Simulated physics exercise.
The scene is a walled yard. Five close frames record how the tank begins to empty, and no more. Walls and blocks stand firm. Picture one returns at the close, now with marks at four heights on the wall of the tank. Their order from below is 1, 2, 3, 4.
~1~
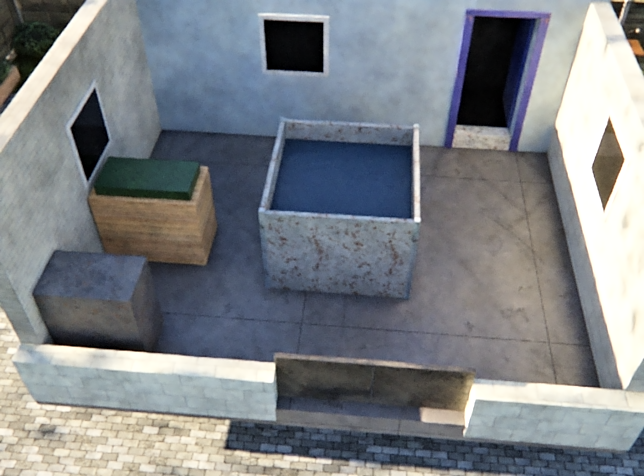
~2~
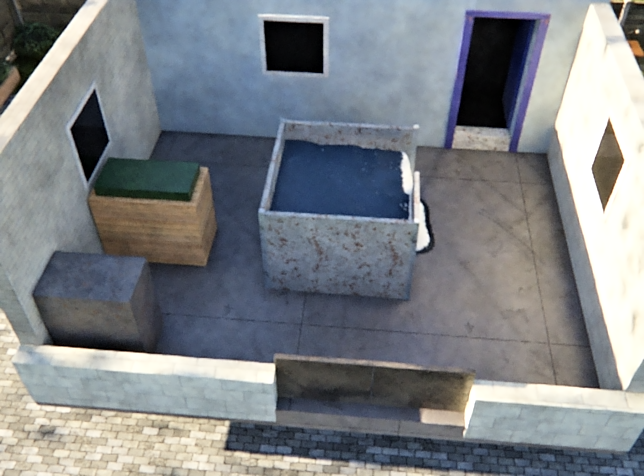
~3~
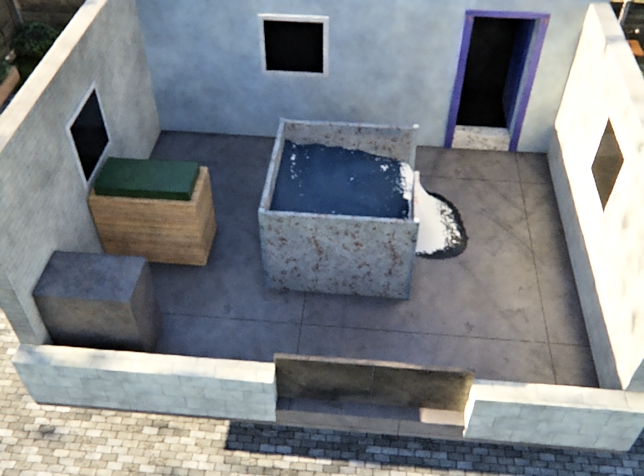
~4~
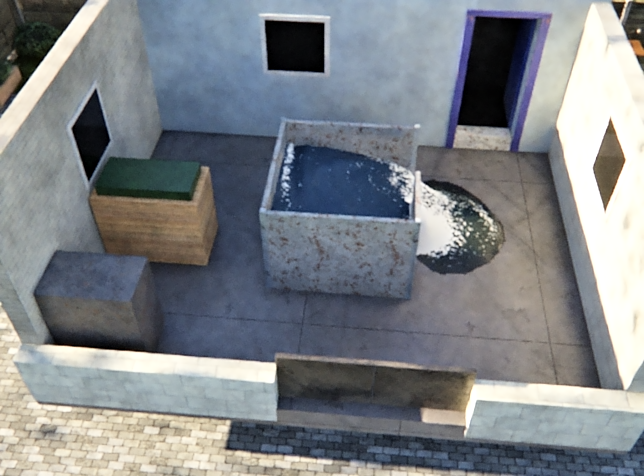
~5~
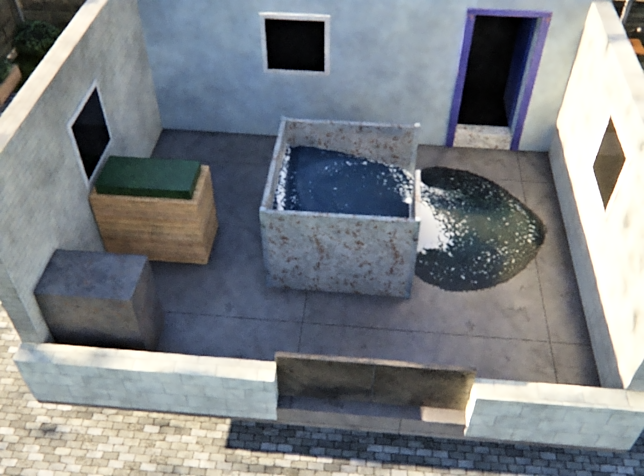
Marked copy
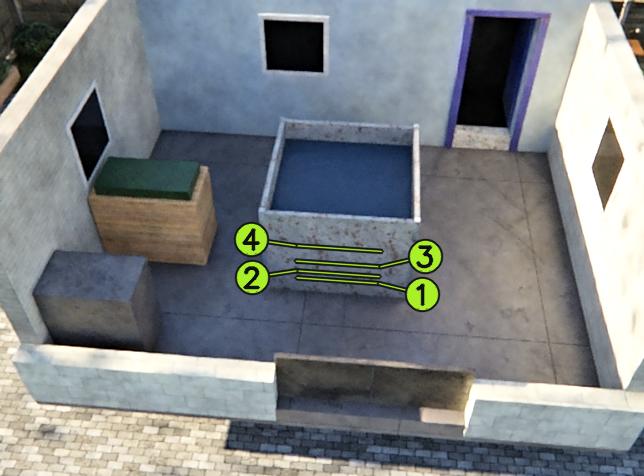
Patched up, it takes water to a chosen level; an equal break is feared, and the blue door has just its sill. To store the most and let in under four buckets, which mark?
The limit is 4.
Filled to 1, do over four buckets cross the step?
No, not at all.
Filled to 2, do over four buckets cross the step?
No, not at all.
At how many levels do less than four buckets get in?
All of them.
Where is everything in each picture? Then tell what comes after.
The first frame shows water in the tank at rest, its middle at (344, 184); foot of the blue doorway at (480, 149); shut gate at (374, 368).
In the second frame, water covers 1 % of the ground, its front hidden from here.
In the third frame, 3 % of the ground under water, visible out to (455, 251).
In the fourth frame, 7 % of the ground under water, visible out to (498, 235).
In the fifth frame, 14 % of the ground under water, visible out to (535, 219).
In lime, 1 at (337, 280); 2 at (337, 273); 3 at (338, 263); 4 at (338, 248); from the bottom up 1, 2, 3, 4.
If 1 is chosen, nothing gets over.
If 2 is chosen, nothing gets over.
If 3 is chosen, nothing gets over.
If 4 is chosen, a bucket or two gets in.
